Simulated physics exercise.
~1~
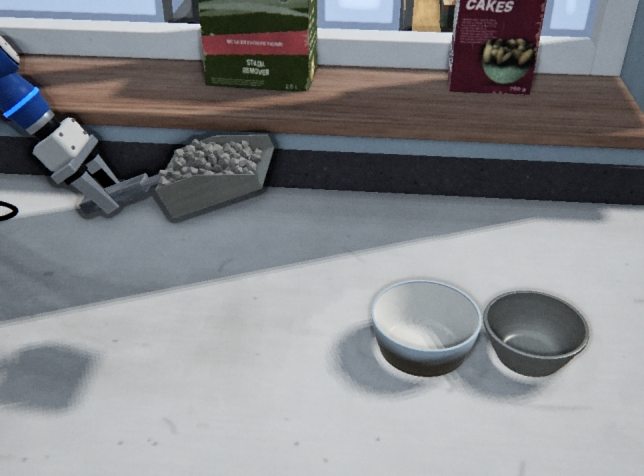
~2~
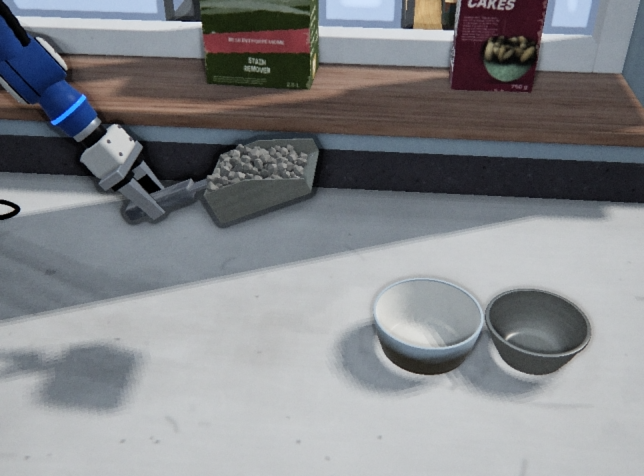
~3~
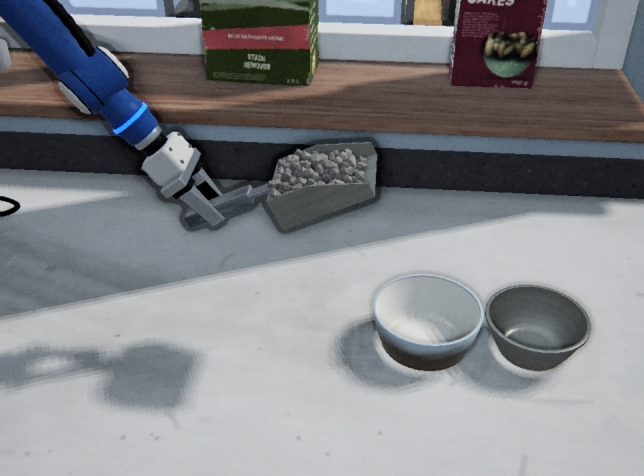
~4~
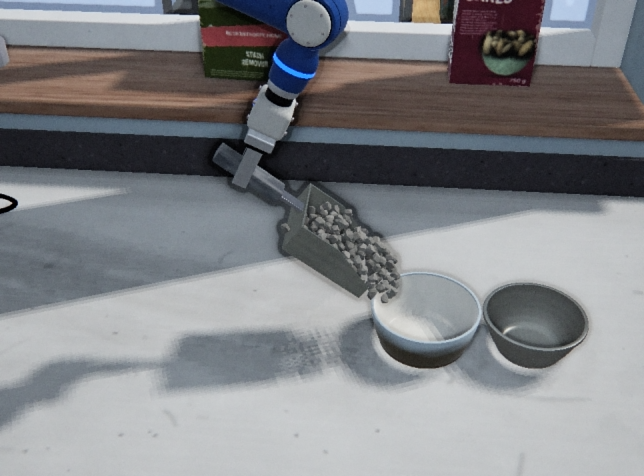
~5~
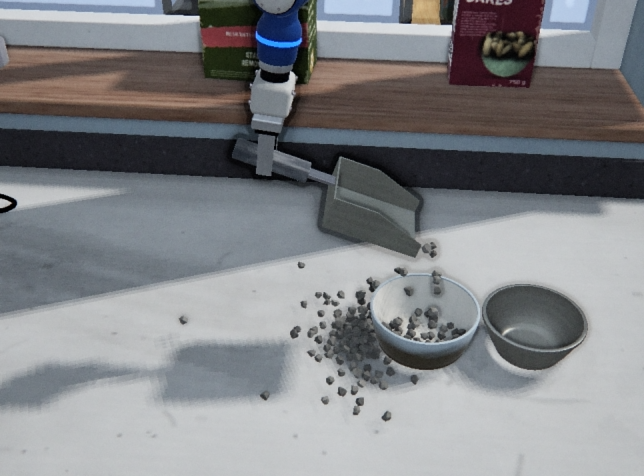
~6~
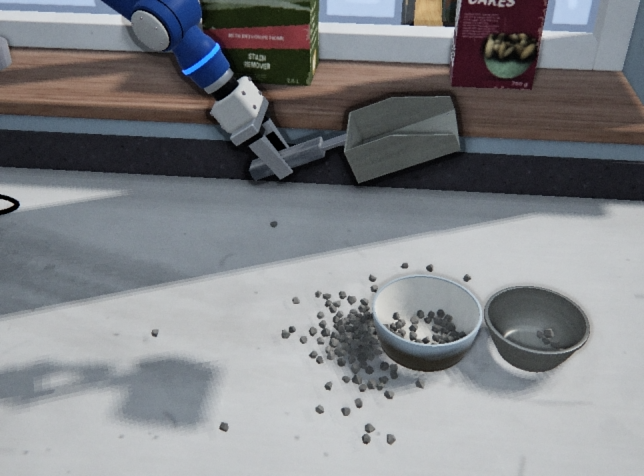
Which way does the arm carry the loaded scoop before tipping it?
The arm carries the scoop to the right, toward the two bowls.
A blue and white robot arm holds a grey scoop heaped with small grey pebbles at the left of a pale countertop, seen from slightly above. A white bowl and a darker grey bowl stand side by side on the right, and two boxes, one green and red, one maroon, sit on a wooden ledge behind. The arm carries the scoop right, then tips it down toward the white bowl. Pebbles pour out, some landing in the bowl and many scattering on the counter. Finally the emptied scoop lifts away, leaving a few pebbles in the grey bowl.
